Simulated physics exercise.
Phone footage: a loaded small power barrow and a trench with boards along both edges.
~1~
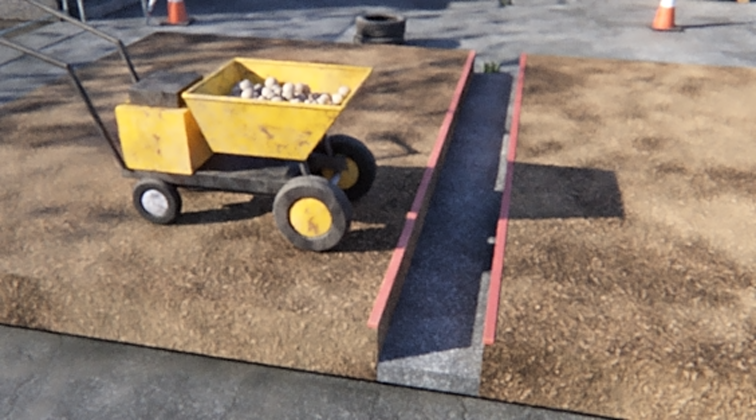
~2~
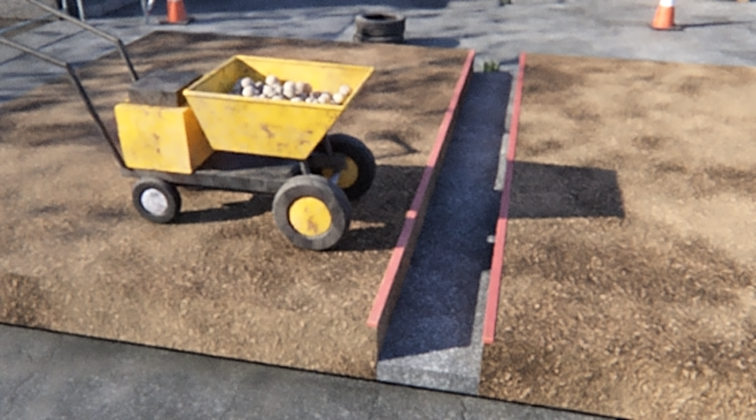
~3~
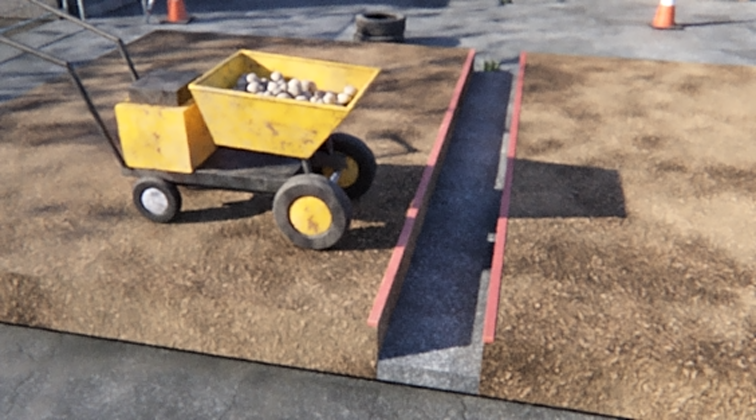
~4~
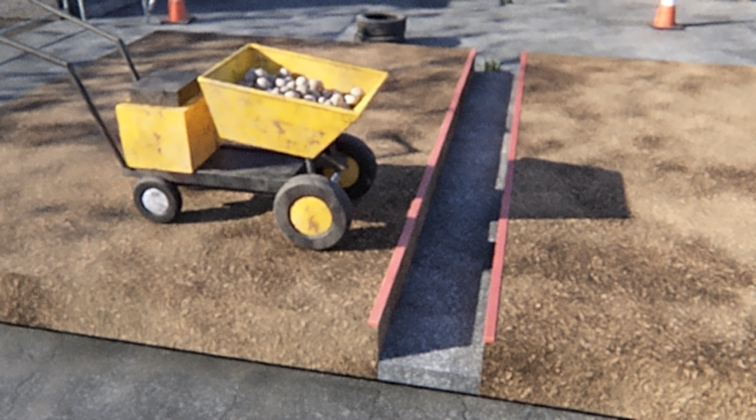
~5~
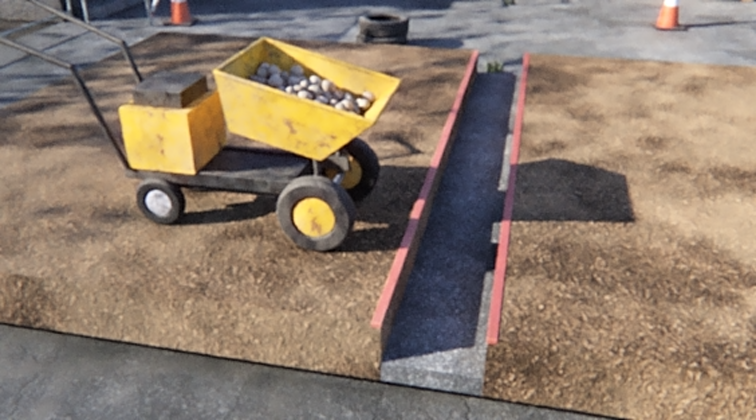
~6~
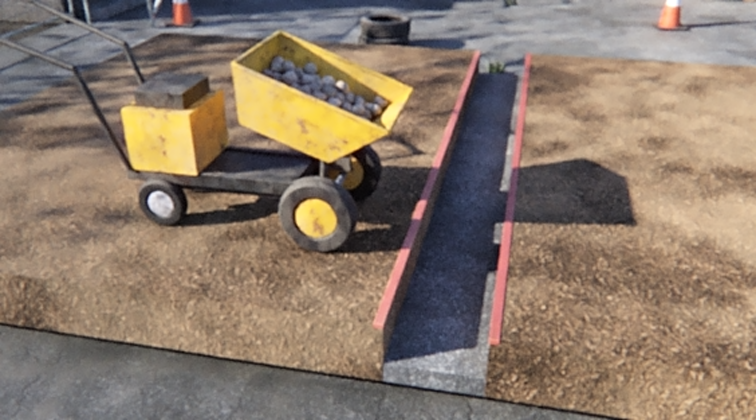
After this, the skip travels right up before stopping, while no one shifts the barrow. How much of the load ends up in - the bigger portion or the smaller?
The bigger portion ends up in.
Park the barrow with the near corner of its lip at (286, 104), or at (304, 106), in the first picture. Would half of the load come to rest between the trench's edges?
Initially past the halfway mark, next past the halfway mark.
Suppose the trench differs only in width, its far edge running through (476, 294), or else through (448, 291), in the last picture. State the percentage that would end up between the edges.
Close to 70 per cent in the first, close to 20 per cent in the second.
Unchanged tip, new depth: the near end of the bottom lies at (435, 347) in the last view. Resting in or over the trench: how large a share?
I'd say around 80 in a hundred.
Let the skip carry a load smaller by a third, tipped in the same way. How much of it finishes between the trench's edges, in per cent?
100 per cent, roughly.
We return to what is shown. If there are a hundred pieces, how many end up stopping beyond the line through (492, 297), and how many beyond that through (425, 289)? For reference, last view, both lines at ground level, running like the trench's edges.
Estimate: 0 % and 80 %, respectively.
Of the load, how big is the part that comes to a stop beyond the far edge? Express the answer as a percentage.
I'd say around 5 per cent of the load.
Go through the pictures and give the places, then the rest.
In the first frame, lip of the skip at (342, 109), level; top of the load at (273, 98), river pebbles; first edge of the trench at (387, 283); far edge at (494, 297), the trench nearly as wide as the skip, and about half as deep as wide.
In the second frame, lip of the skip at (343, 109), level; top of the load at (274, 97).
In the third frame, lip of the skip at (350, 110), tipped barely; top of the load at (263, 99).
In the fourth frame, lip of the skip at (359, 115), tipped a little; top of the load at (263, 85).
In the fifth frame, lip of the skip at (373, 123), tipped a little; top of the load at (275, 82).
In the sixth frame, lip of the skip at (388, 133), tipped clearly; top of the load at (283, 86); first edge of the trench at (393, 284); far edge at (500, 297).
Soon after the last picture, skip tipped steeply; all in the skip.
A little later, skip tipped right over; about two thirds in the skip; about a third in or heaped over the trench; a stray few beyond it; a stray few falling.
Later still, skip tipped right over; nearly all in or heaped over the trench; a stray few beyond it.
At rest, skip tipped right over; nearly all in or heaped over the trench; a stray few beyond it.
